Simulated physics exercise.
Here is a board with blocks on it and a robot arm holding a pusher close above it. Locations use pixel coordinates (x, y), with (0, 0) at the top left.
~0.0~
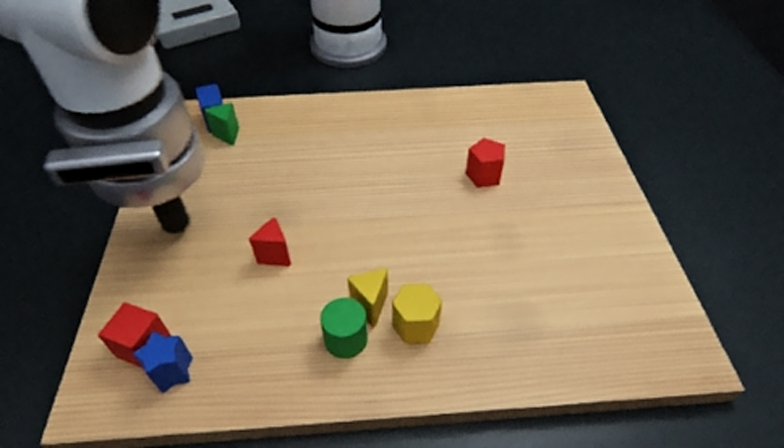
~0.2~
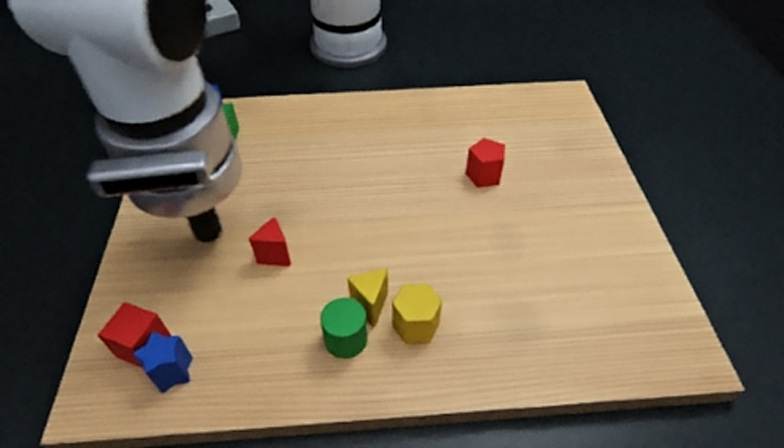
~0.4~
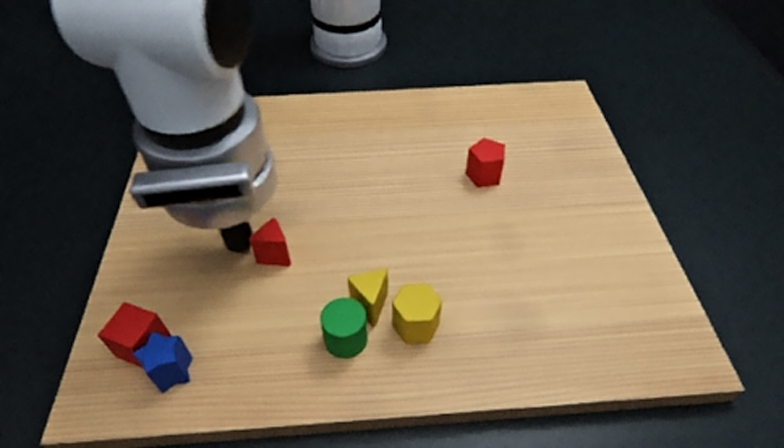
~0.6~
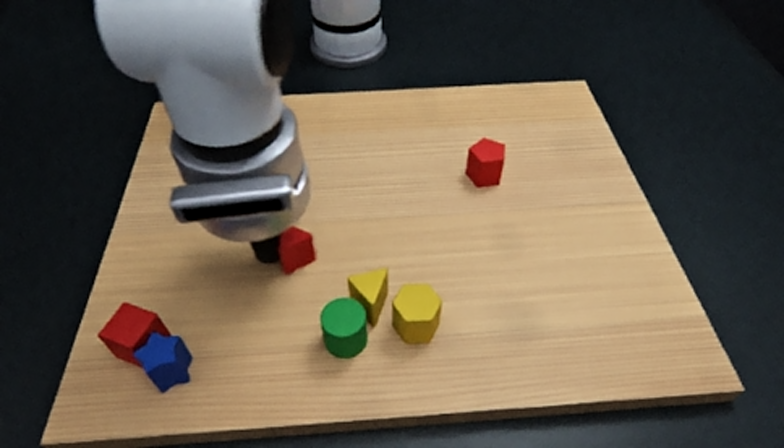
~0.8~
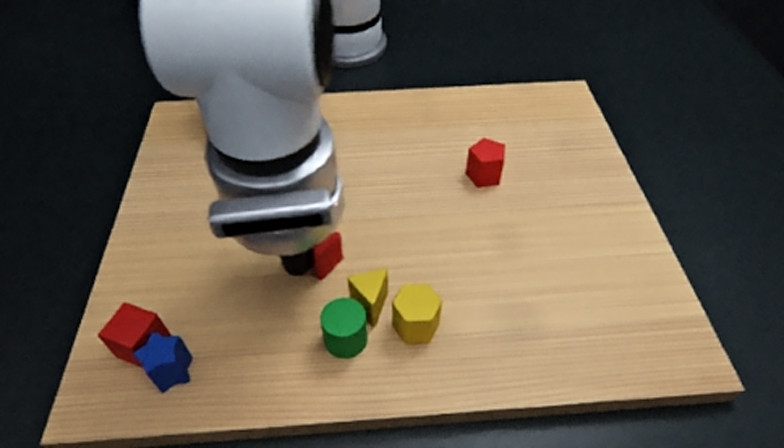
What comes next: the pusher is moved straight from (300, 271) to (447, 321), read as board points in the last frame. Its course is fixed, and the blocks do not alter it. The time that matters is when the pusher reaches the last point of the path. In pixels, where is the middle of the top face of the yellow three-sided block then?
When the path ends, it will be at (391, 314).
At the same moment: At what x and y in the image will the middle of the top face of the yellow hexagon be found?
In the picture, it is at (452, 332).
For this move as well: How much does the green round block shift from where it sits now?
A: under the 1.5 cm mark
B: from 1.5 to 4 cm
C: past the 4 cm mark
A
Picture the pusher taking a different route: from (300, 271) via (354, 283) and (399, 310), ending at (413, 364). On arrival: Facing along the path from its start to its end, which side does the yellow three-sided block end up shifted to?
Facing the way the path runs, start to end, you'll find the yellow three-sided block has shifted right.
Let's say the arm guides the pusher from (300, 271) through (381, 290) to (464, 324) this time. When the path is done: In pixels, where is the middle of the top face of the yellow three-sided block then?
Located at (380, 299).
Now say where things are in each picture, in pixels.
Pusher tip (177, 224); block tops, red three-sided block (269, 232); green round block (343, 316); yellow three-sided block (369, 283); yellow hexagon (417, 301), in the first frame.
Pusher (209, 233); blocks unchanged, in the second frame.
Pusher (240, 243); blocks unchanged, in the third frame.
Pusher (270, 253); red three-sided block (291, 235), in the fourth frame.
Pusher (298, 265); red three-sided block partly hidden; green round block (343, 316); yellow three-sided block (369, 283); yellow hexagon (417, 301), in the fifth frame.
The first path, step by step. One third of the way, pusher (346, 281); red three-sided block (345, 238), turned 40° anticlockwise.
Two thirds of the way, pusher (397, 298); red three-sided block (345, 238), turned 40° anticlockwise; yellow three-sided block (390, 310); yellow hexagon (428, 310), turned 25° anticlockwise.
At the end, pusher (448, 315); red three-sided block (345, 238), turned 40° anticlockwise; green round block in place; yellow three-sided block (391, 314); yellow hexagon (452, 332), turned 10° clockwise.
